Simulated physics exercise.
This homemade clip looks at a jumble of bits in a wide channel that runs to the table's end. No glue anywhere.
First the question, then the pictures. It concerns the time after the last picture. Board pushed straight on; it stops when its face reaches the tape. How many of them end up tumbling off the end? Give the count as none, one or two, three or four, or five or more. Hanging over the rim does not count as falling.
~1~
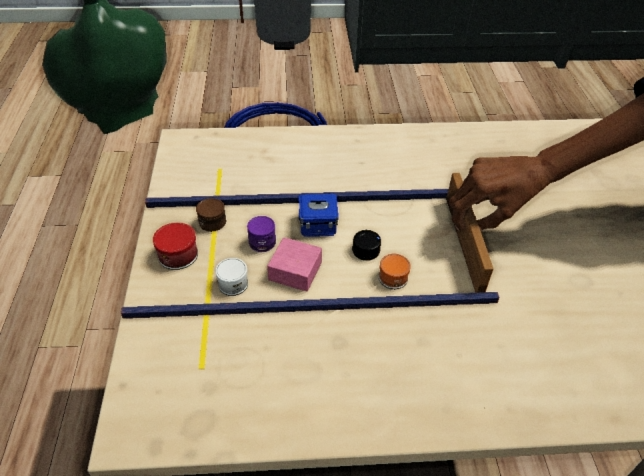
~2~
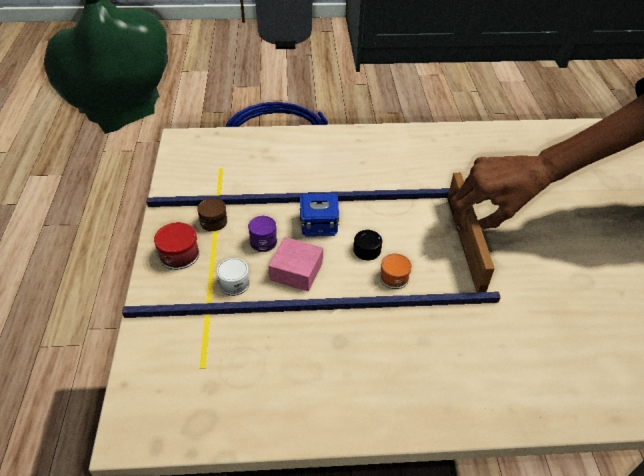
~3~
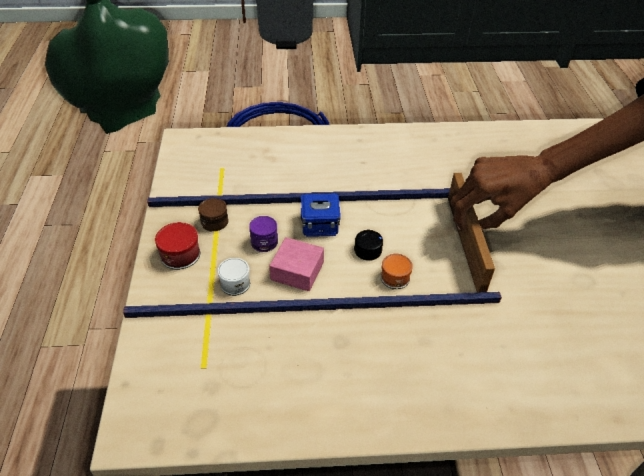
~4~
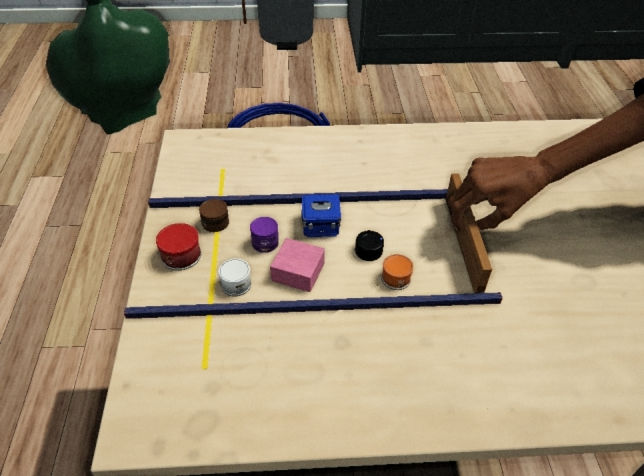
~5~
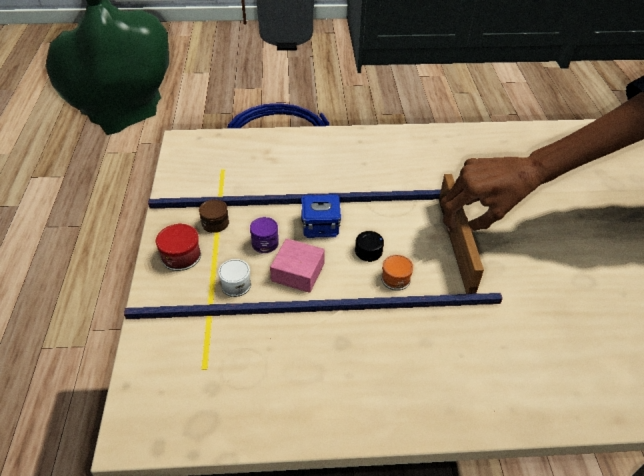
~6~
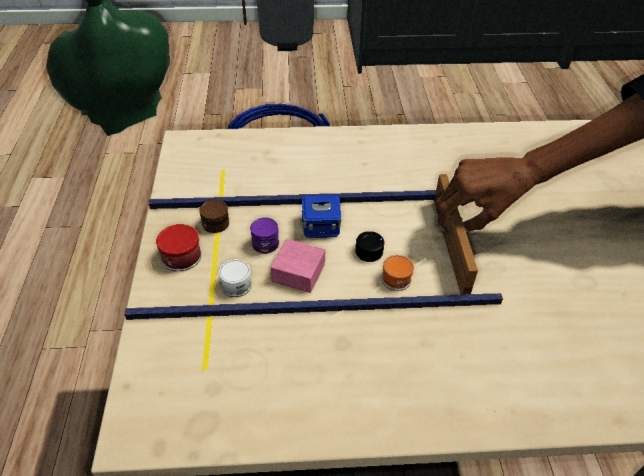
The count is none.
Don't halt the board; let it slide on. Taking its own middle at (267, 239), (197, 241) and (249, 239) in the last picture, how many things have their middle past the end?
Over the end: 0, 1, 0.
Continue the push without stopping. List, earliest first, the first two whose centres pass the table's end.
They are the red pot, the brown tub.
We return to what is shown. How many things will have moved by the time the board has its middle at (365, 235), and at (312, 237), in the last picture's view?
By the first moment it's 2, by the second it's 5.
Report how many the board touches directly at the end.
My count gives 4.
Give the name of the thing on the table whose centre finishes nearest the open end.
The red pot ends nearest.
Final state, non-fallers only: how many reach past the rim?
The overhang total is 1.
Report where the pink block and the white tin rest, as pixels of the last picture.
Look around (184, 264) for the first and around (164, 292) for the second.
A little later, none off yet; red pot at rest near (180, 248); brown tub at rest near (215, 217); white tin at rest near (236, 279).
Next, none off yet; red pot at rest near (180, 248); brown tub at rest near (215, 217); white tin moving near (227, 282).
When it is over, the number that fall off is zero.
